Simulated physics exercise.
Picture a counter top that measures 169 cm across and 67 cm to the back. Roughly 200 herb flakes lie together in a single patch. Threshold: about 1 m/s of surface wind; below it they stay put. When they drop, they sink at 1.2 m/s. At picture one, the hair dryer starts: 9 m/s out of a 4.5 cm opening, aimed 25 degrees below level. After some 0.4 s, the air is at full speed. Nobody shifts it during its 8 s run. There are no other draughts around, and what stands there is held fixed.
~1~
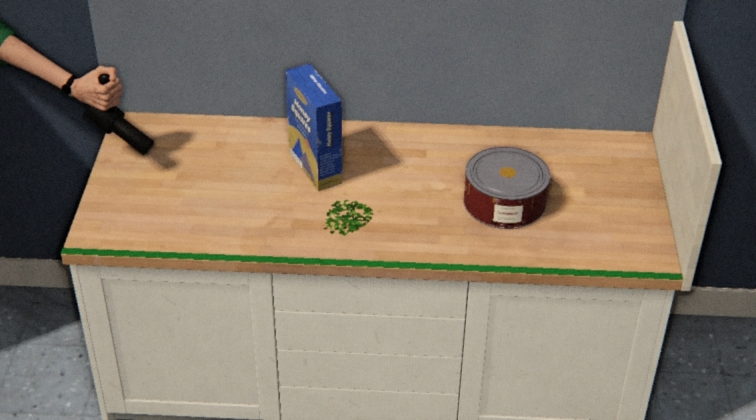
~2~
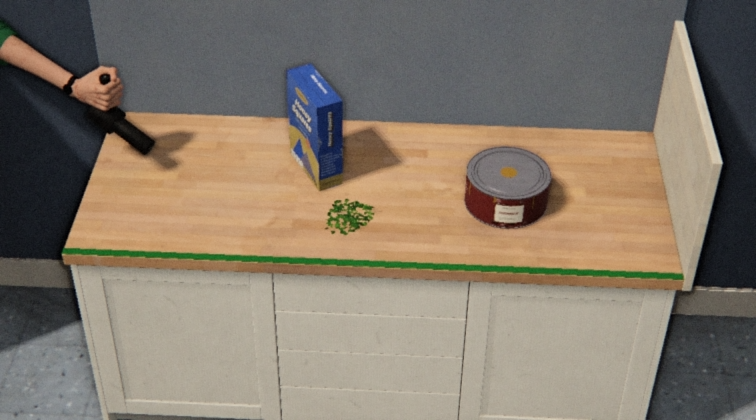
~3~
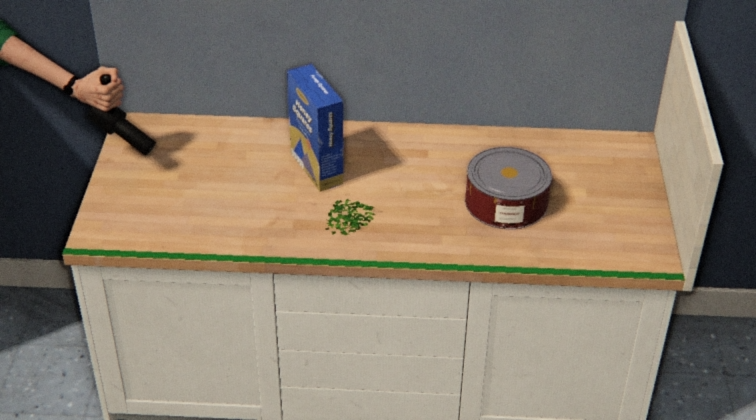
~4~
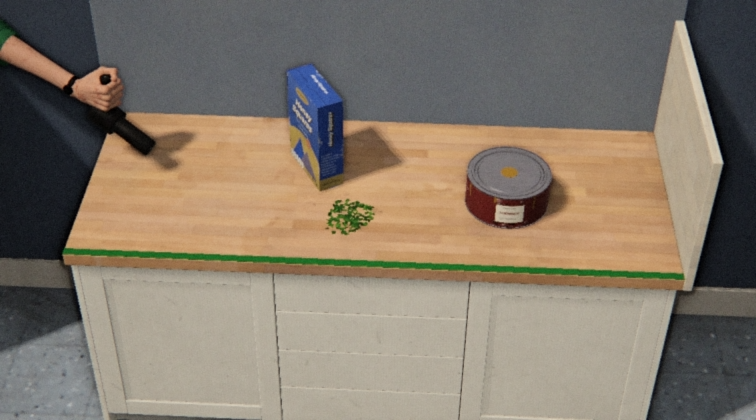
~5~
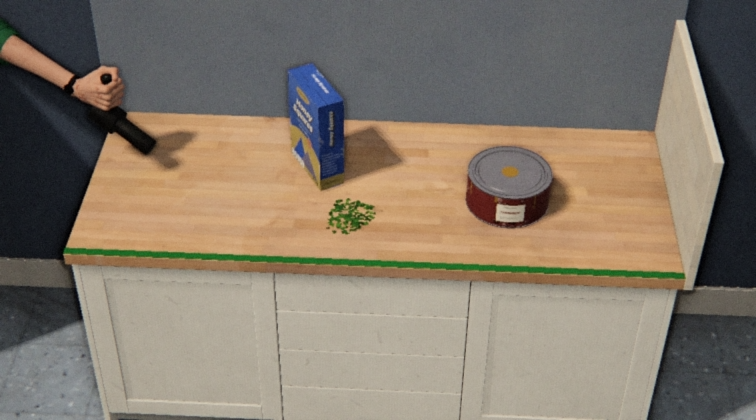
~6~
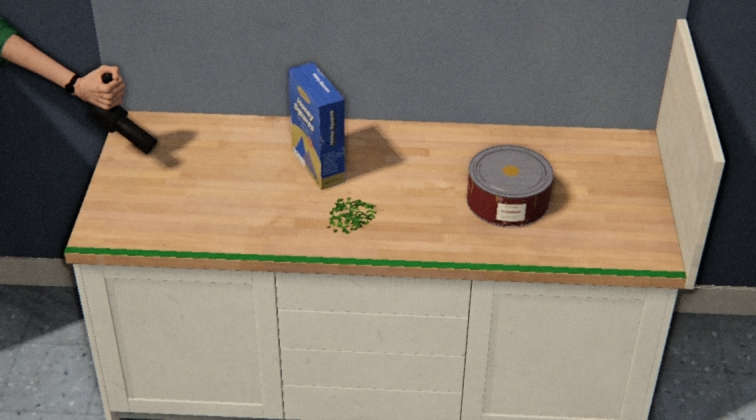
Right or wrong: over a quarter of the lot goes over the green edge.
Right.
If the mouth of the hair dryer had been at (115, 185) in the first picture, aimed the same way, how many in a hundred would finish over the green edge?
That gives roughly 5 % in the end.
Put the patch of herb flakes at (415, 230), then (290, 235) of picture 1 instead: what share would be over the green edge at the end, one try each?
First try about 50 per cent, second about 100 per cent.
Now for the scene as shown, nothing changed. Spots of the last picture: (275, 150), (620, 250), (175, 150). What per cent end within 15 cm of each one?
Roughly 0 %, 30 % and 0 %, in that order.
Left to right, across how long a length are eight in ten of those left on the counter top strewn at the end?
Around 50 centimetres from left to right.
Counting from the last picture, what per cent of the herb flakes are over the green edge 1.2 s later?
50 per cent, roughly.
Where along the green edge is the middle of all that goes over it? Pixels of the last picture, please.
Near (537, 272).
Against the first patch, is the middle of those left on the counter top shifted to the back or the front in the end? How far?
Toward the near side, roughly 10 cm.
Then, 1.2 s after the last picture, 52 % are on the move or not yet settled, 46 % are over the green edge; the middle of those still in play is near (614, 249).
Then, 2.2 s after the last picture, 42 % are on the move or not yet settled, 50 % are over the green edge; the middle of those still in play is near (656, 250).
Then, 4.0 s after the last picture, 36 % are on the move or not yet settled, 50 % are over the green edge; the middle of those still in play is near (662, 250).
Then, 7.6 s after the last picture, at the end, 52 % are over the green edge; the middle of those still in play is near (665, 250).
